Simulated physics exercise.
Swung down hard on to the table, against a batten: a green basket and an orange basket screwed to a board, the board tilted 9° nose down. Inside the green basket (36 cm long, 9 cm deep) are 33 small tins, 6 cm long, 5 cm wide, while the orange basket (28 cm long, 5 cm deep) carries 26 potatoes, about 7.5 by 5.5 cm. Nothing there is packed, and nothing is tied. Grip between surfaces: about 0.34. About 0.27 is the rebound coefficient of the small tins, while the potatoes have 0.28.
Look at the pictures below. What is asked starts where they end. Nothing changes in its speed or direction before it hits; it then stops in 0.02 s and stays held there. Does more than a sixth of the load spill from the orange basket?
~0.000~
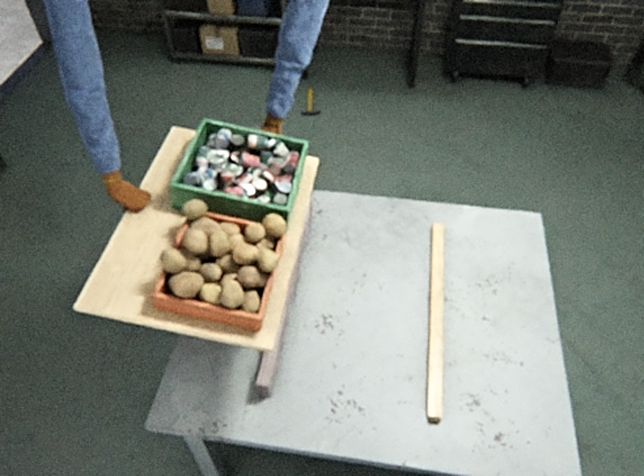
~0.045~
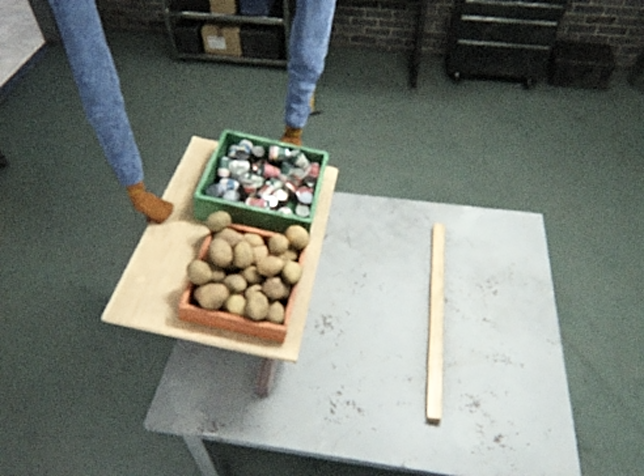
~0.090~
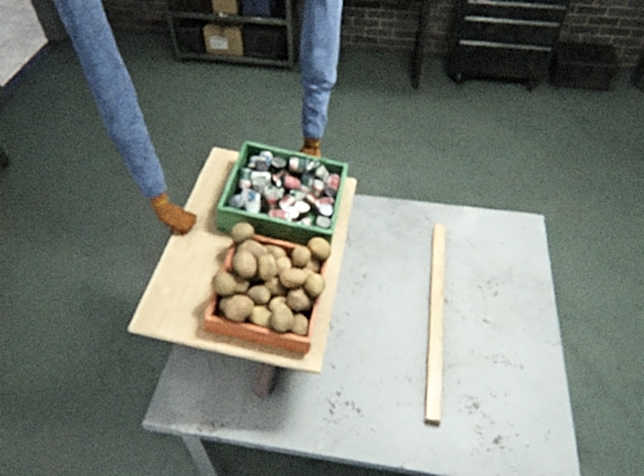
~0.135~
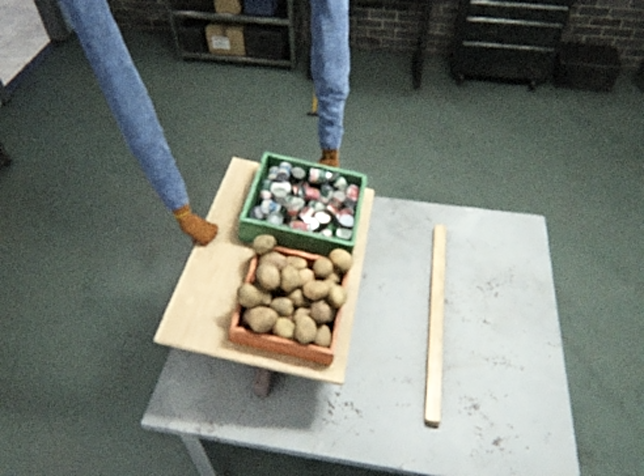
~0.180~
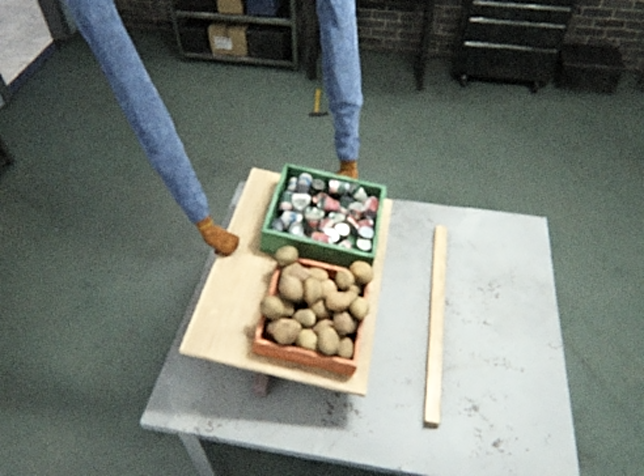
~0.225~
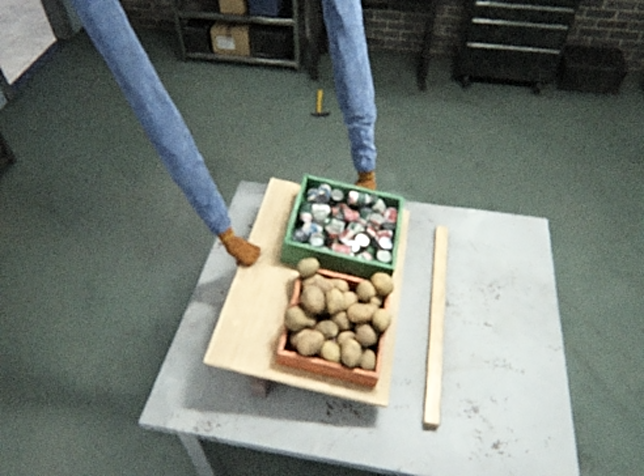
Most likely in excess of a sixth of the load gets out.
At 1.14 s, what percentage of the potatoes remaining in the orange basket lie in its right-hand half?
Around 60 per cent.
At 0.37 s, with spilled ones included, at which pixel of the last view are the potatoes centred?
In the last view, the centre sits near (381, 339).
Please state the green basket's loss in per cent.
For the green basket, 0 percent.
After 0.29 s, touchdown against the batten.
After 0.37 s, green basket 33 in, 0 out and orange basket 23 in, 3 out.
After 0.49 s, green basket 33 in, 0 out and orange basket 19 in, 7 out.
After 0.71 s, green basket 33 in, 0 out and orange basket 16 in, 10 out.
Final count (at 1.14 s), green basket 33 in, 0 out and orange basket 16 in, 10 out. Asked share, 10 of 26, 38 per cent.
